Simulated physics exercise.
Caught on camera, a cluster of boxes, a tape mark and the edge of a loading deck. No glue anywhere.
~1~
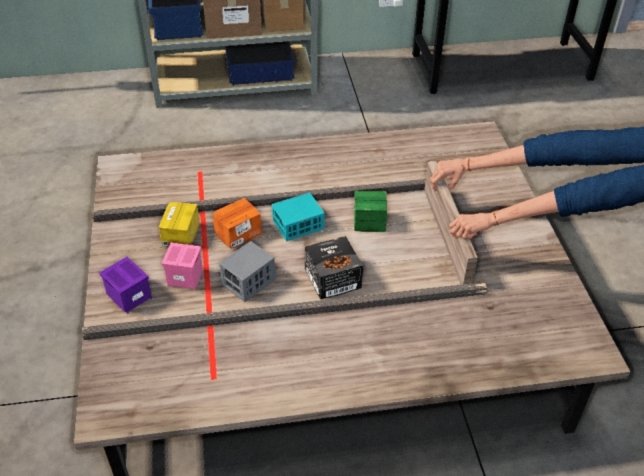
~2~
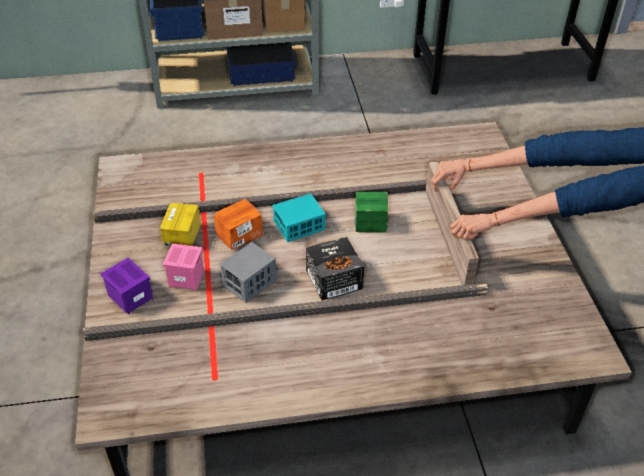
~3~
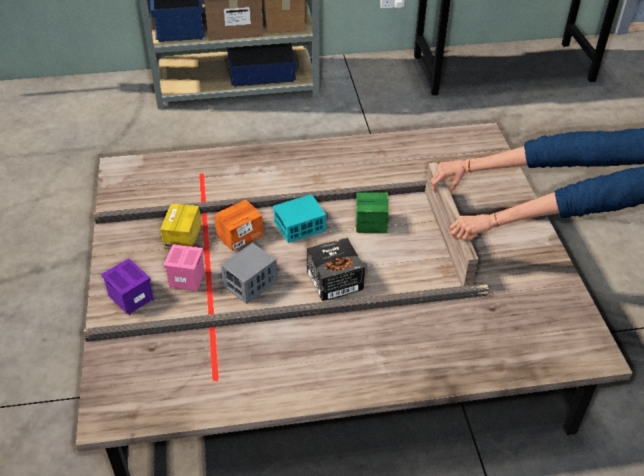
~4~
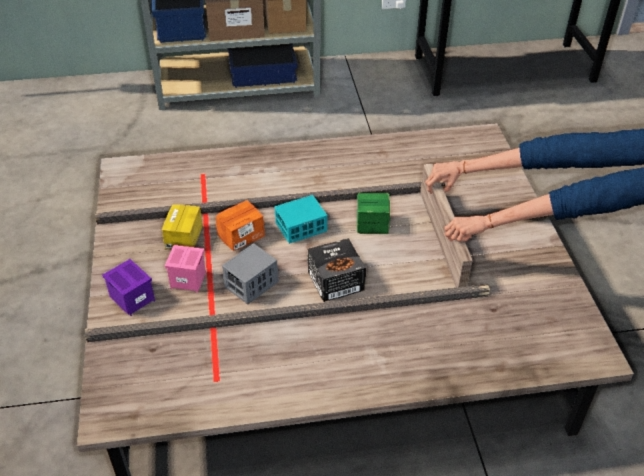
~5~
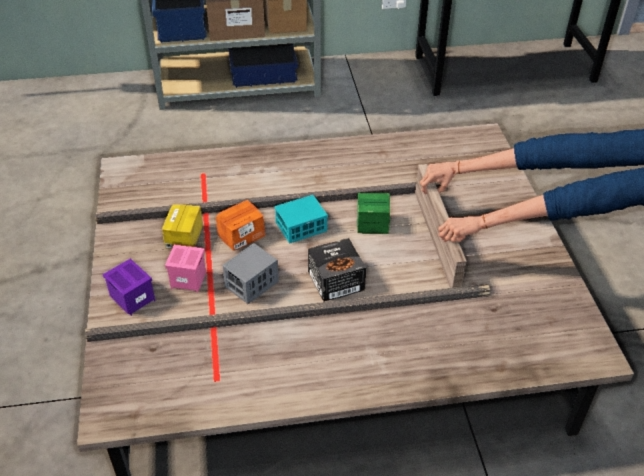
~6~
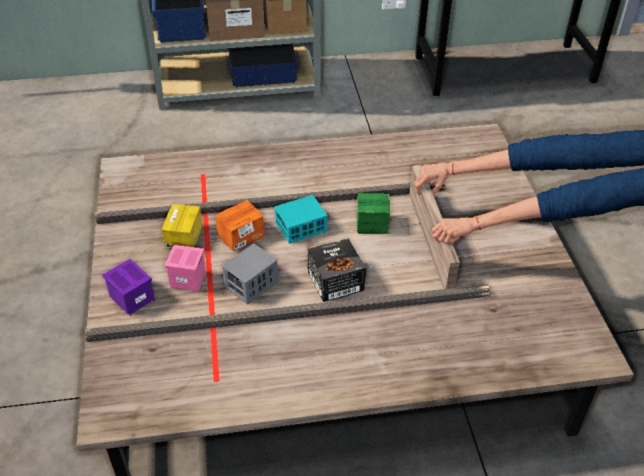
At first, two hands hold a wooden plank upright at the right of a table, with colourful boxes spread between two rails and around a red line. The hands then slide the plank a short way left toward the green and black boxes, while the boxes stay in place.
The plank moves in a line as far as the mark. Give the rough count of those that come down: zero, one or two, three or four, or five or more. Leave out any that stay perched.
As it turns out, the number that fall off is one or two.
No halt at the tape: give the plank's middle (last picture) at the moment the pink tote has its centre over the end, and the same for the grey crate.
At (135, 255) for the pink tote; at (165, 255) for the grey crate.
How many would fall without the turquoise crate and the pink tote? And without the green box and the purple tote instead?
The counts: 0 and 0.
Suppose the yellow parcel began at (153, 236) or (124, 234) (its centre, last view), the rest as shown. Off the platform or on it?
In that order, it drops off; is lost.
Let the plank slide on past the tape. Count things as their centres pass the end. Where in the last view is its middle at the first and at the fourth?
About (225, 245), then (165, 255).
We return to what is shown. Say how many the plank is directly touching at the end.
In contact: 2.
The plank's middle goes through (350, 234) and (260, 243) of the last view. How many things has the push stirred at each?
First 3, then 7.
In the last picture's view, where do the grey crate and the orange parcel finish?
First (135, 287), then (110, 228).
Soon after, none off yet; purple tote at rest near (130, 288); yellow parcel at rest near (183, 228); pink tote at rest near (187, 269).
After that, none off yet; purple tote at rest near (130, 288); yellow parcel displaced a little near (166, 227); pink tote at rest near (187, 269).
And then, none off yet; purple tote at rest near (128, 288); yellow parcel displaced well along near (117, 227); pink tote displaced about its own width near (158, 265).
In the end, the number that fall off is one or two; gone, yellow parcel.
